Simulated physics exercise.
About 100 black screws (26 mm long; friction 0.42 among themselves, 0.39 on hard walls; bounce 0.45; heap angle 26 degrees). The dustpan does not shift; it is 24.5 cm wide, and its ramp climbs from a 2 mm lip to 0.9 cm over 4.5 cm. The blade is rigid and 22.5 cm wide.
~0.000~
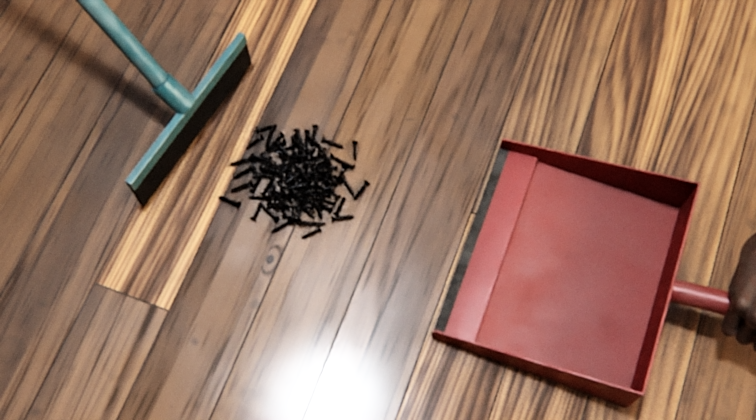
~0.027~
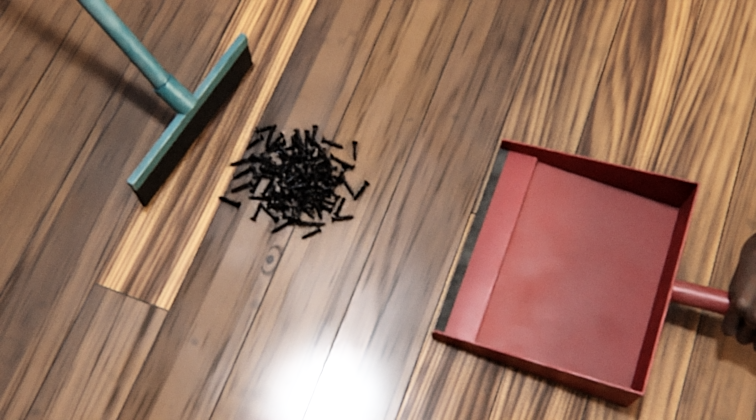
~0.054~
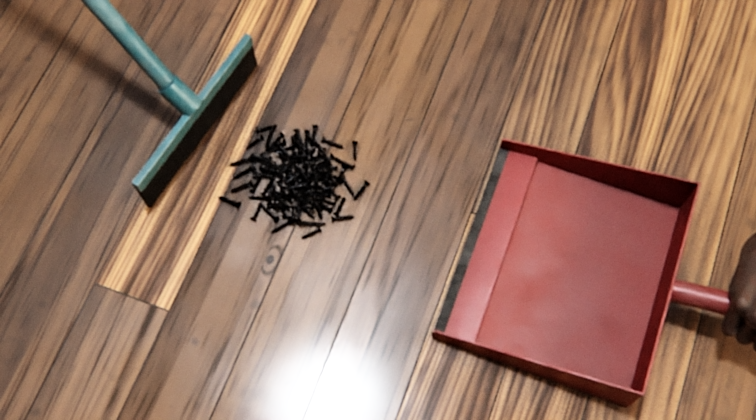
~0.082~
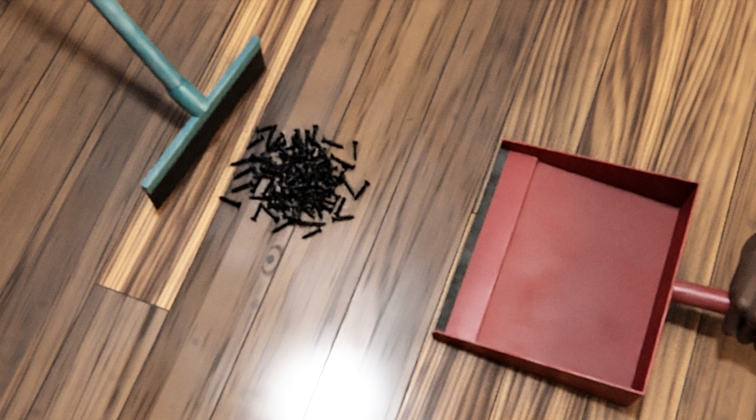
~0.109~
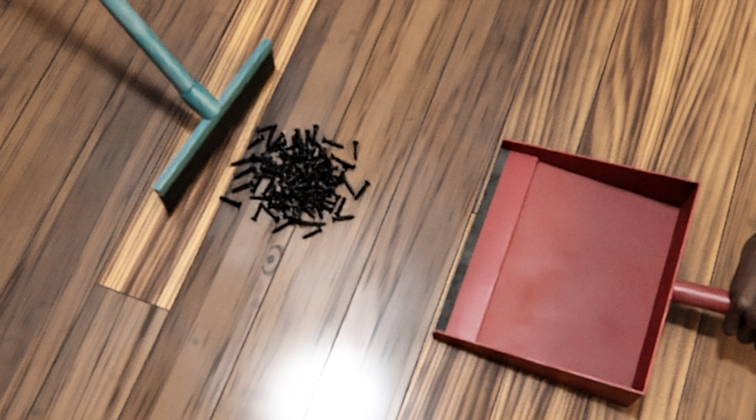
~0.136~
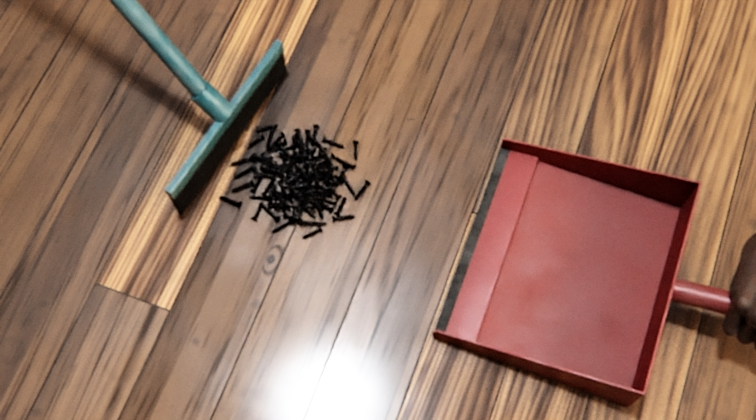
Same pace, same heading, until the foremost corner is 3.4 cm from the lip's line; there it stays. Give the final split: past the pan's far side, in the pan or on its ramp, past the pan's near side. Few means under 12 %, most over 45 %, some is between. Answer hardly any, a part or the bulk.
Past the pan's far side: Hardly any; in the pan or on its ramp: Hardly any; past the pan's near side: Hardly any.
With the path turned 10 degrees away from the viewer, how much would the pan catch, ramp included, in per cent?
In that case some 0 per cent.
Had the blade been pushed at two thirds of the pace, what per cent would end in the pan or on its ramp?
It would be near 0 per cent.
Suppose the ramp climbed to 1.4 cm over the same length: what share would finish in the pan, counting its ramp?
It would be near 0 per cent.
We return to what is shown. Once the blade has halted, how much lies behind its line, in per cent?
Some 10 per cent.
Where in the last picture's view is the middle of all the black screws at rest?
At about (444, 232).
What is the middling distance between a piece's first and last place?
Roughly 18 cm.
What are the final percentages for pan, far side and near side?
Far side 0, pan 0, near side 0.
After 0.37 s, middle of the blade 18 cm from the lip; 0 % over the lip, far side 0 %, near side 0 %.
Then, at 0.53 s, middle of the blade 10 cm from the lip; 0 % over the lip, far side 0 %, near side 0 %.
After 0.81 s, middle of the blade 5 cm from the lip; 5 % over the lip, far side 0 %, near side 0 %.
At rest (2.0 s), far side 0 %, pan 0 %, near side 0 %, in front of the lip or behind the blade 95 %.
